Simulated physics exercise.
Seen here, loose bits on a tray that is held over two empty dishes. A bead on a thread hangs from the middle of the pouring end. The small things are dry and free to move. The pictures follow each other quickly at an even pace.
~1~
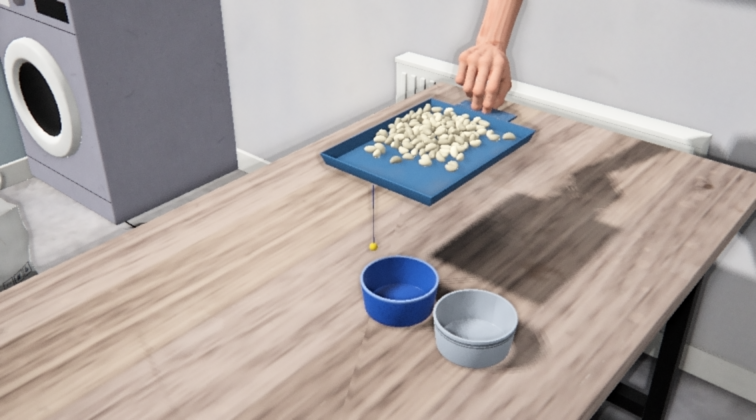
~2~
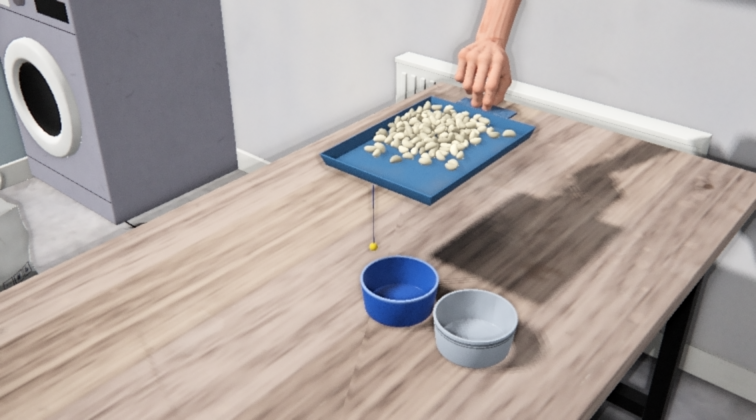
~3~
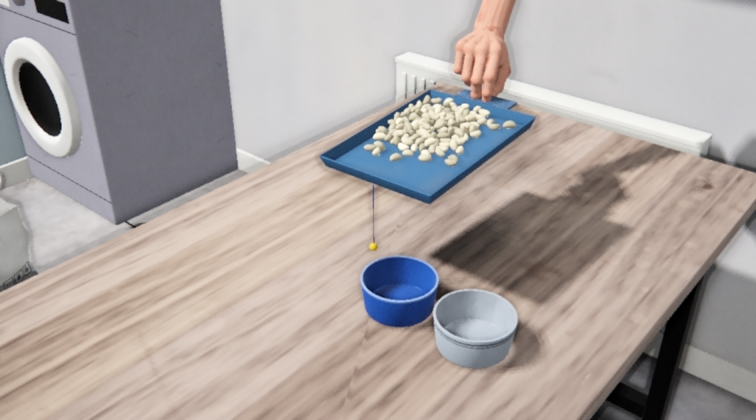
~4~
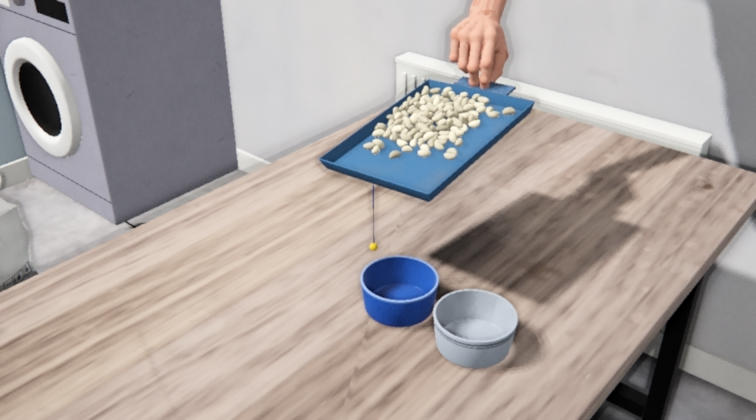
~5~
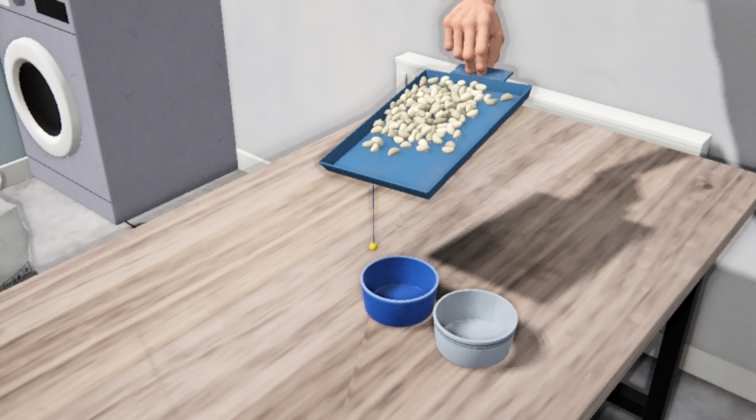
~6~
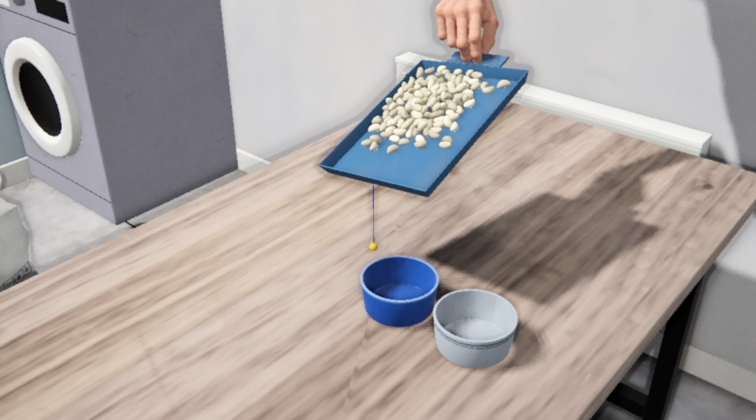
A hand reaches in from the top, gripping the far end of a blue tray of white beans above a wooden table, seen from above at an angle in a room with a grey washing machine at left. Below the tray's near edge hangs a yellow bead on a thread, with empty blue and pale grey dishes beyond it. The hand steadily raises the far end, steepening the tray, while the camera stays still.
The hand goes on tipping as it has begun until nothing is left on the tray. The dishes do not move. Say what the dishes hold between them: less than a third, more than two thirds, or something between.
The two hold under a third of the load.
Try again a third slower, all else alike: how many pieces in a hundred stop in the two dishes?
Near 0 %.
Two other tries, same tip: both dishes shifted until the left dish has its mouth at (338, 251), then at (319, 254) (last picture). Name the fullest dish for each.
One: The left dish. Two: The left one.
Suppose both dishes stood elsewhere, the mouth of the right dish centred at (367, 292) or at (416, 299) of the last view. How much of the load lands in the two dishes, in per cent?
First some 60, then 30 per cent.
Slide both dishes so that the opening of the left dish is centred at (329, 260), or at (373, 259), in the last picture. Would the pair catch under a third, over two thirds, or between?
One: One to two thirds. Two: Under a third.
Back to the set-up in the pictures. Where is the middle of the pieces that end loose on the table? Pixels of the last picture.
Close to (295, 283).
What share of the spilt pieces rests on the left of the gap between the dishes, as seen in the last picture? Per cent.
It comes to 100 per cent or so.
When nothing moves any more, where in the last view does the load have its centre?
Around (297, 283).
Soon after the last picture, tray tipped steeply; most on the tray; about a quarter in the air.
A little later, tray tipped past a quarter turn; a stray few on the tray; a stray few in the left dish; nearly all outside both; a small part in the air.
Later still, tray tipped past a quarter turn; a stray few in the left dish; nearly all outside both.
At rest, tray tipped past a quarter turn; none in the right dish; a stray few in the left dish; nearly all outside both.
